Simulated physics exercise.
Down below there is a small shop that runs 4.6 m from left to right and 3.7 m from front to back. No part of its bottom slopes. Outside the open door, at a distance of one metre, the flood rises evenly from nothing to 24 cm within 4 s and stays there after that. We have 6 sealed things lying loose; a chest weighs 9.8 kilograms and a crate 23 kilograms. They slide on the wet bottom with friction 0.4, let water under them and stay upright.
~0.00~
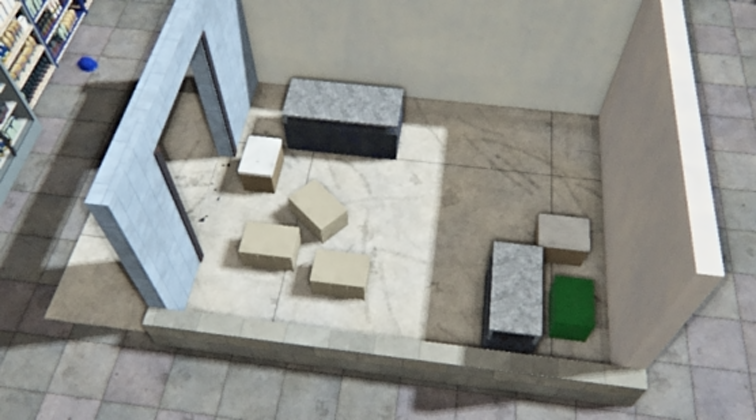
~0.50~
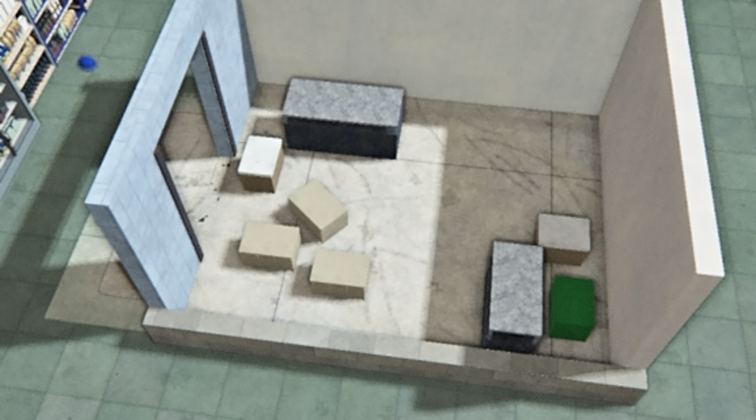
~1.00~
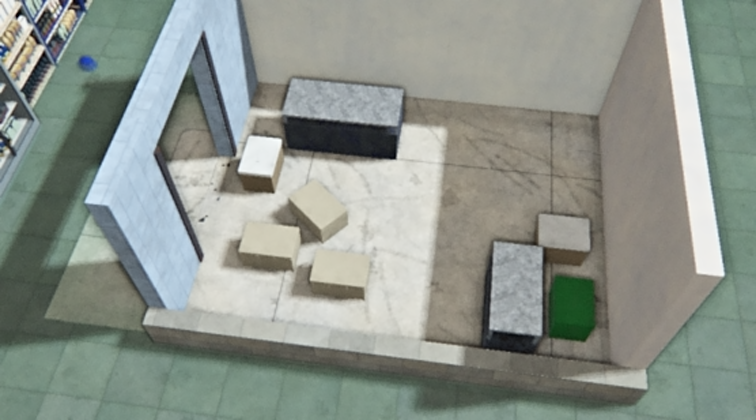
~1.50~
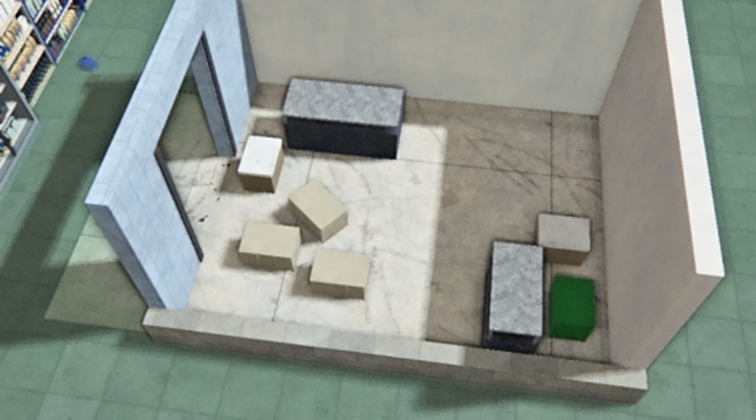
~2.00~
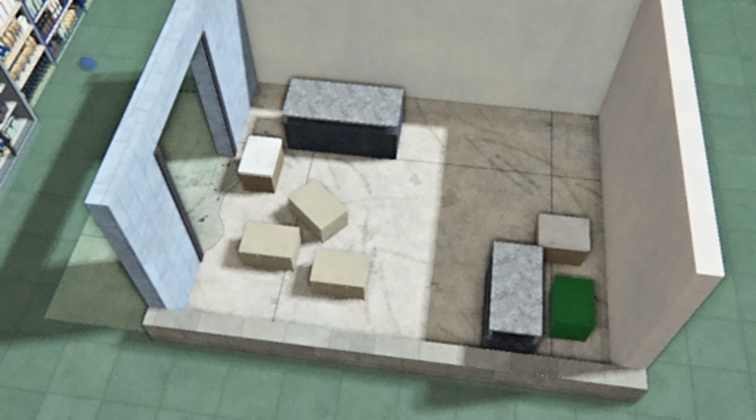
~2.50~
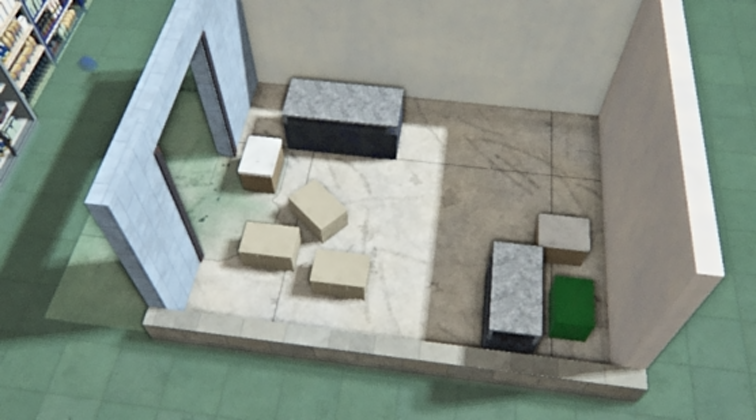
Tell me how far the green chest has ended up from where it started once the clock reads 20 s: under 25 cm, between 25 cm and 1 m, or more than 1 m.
My guess is it barely budges.
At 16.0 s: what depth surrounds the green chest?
Around 22 cm.
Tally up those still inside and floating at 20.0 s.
The number is 6.
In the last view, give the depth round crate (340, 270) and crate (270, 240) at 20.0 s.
About 16 and 19 cm.
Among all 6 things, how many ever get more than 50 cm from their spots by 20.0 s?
It works out to 5.
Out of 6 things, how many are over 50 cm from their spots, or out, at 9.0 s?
At that moment it comes to 3.
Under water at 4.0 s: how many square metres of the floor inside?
I'd estimate close to 4.5 m2.
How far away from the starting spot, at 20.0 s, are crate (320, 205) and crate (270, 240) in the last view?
Shifts: 200 cm / 250 cm.
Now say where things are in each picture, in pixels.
The green chest at (575, 301) rests on the ground; water covers 0.0 m2; 0 of 6 have shifted, in the first picture.
The green chest at (575, 301) rests on the ground; water covers 0.0 m2; 0 of 6 have shifted, in the second picture.
The green chest at (575, 301) rests on the ground; 0.0 m2 under water; 0 of 6 have shifted, in the third picture.
The green chest at (575, 301) rests on the ground; water covers 0.0 m2; 0 of 6 have shifted, in the fourth picture.
The green chest at (575, 301) rests on the ground; 0.1 m2 under water; 0 of 6 have shifted, in the fifth picture.
The green chest at (575, 301), on the bottom; 0.7 m2 under water; 0 of 6 have shifted, in the sixth picture.
After 4.0 s the green chest is near (575, 301), 0.0 m from its start, aground; 0 afloat.
After 9.0 s the green chest is near (572, 277), 0.2 m from its start, afloat; 6 afloat.
After 16.0 s the green chest is near (574, 292), 0.0 m from its start, afloat; 6 afloat.
After 20.0 s the green chest is near (583, 283), 0.1 m from its start, afloat; 6 afloat.
